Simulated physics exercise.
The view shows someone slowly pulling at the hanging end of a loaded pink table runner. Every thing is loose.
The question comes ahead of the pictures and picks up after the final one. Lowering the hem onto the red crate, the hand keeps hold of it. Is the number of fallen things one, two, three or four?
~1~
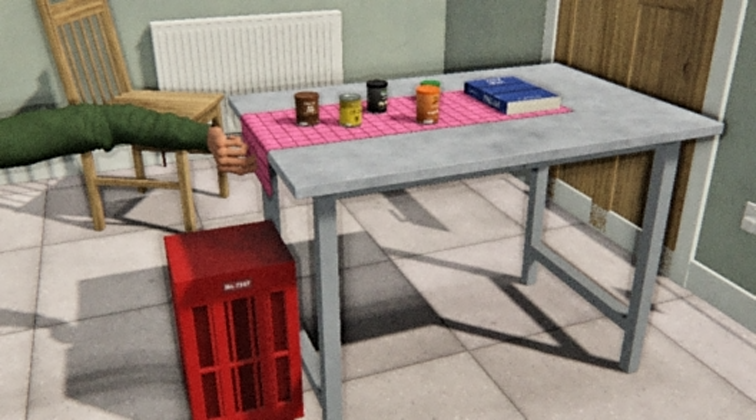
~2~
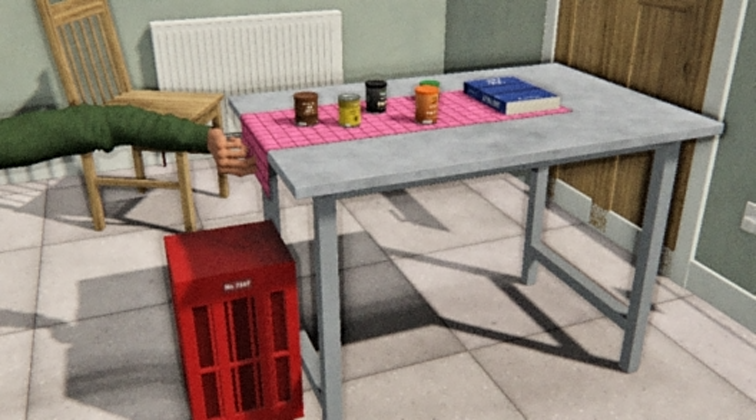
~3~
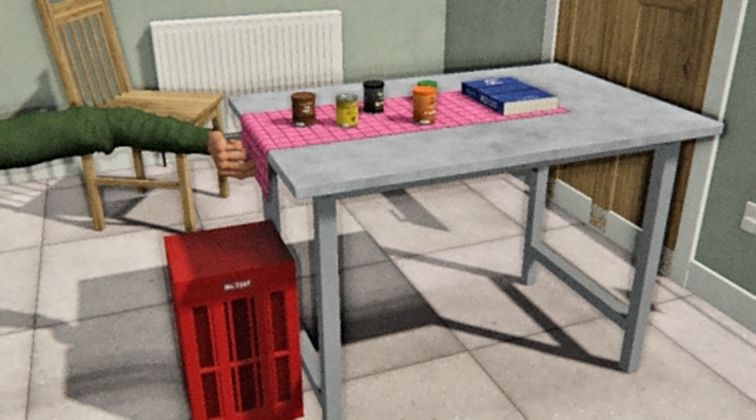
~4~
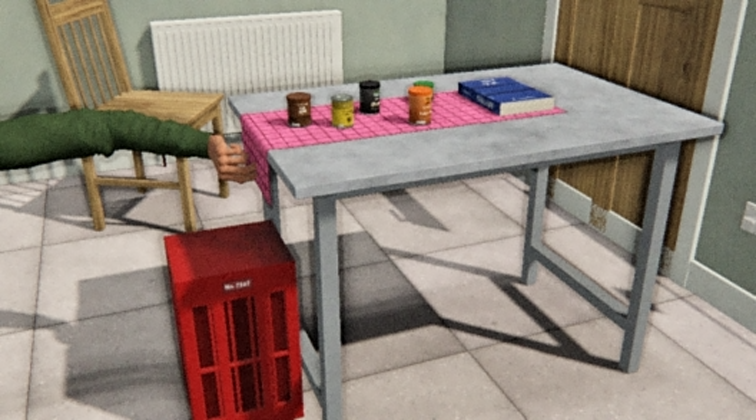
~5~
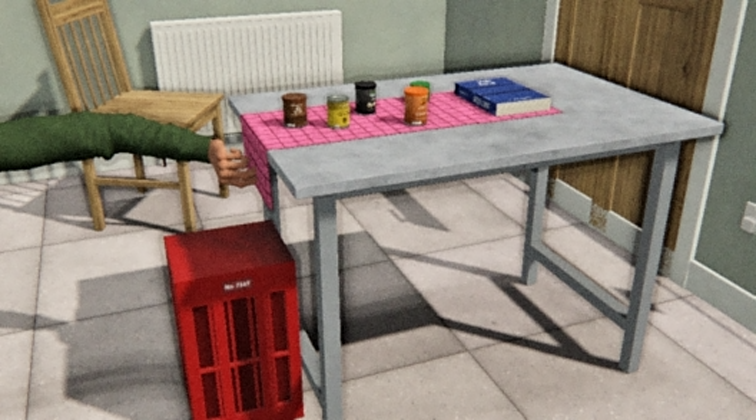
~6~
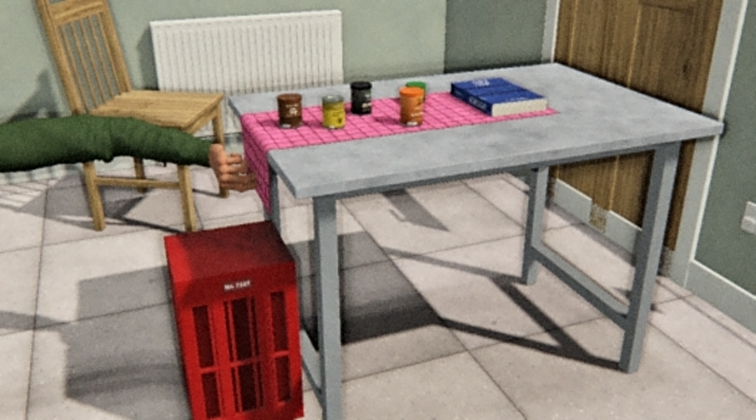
It is one.
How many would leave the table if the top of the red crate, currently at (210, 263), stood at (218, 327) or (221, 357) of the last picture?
That would be 3 and 4.
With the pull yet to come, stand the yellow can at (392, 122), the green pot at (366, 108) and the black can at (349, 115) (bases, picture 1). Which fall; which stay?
You'd see the yellow can hang on, the green pot hang on and the black can hang on.
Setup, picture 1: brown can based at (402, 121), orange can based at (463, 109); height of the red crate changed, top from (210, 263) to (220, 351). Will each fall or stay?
Note: Brown can lost; orange can kept on top.
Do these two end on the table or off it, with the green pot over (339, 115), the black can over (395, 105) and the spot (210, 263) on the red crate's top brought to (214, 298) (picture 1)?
Green pot: Lost; black can: Safe.
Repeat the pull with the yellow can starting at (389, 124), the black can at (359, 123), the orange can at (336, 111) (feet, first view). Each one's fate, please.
Here's how it goes: The yellow can makes it through, the black can makes it through, and the orange can makes it through.
Soon after, hem near (259, 227); all still up.
After that, hem on the crate; brown can gone.
In the end, hem on the crate; brown can gone. The table loses one.
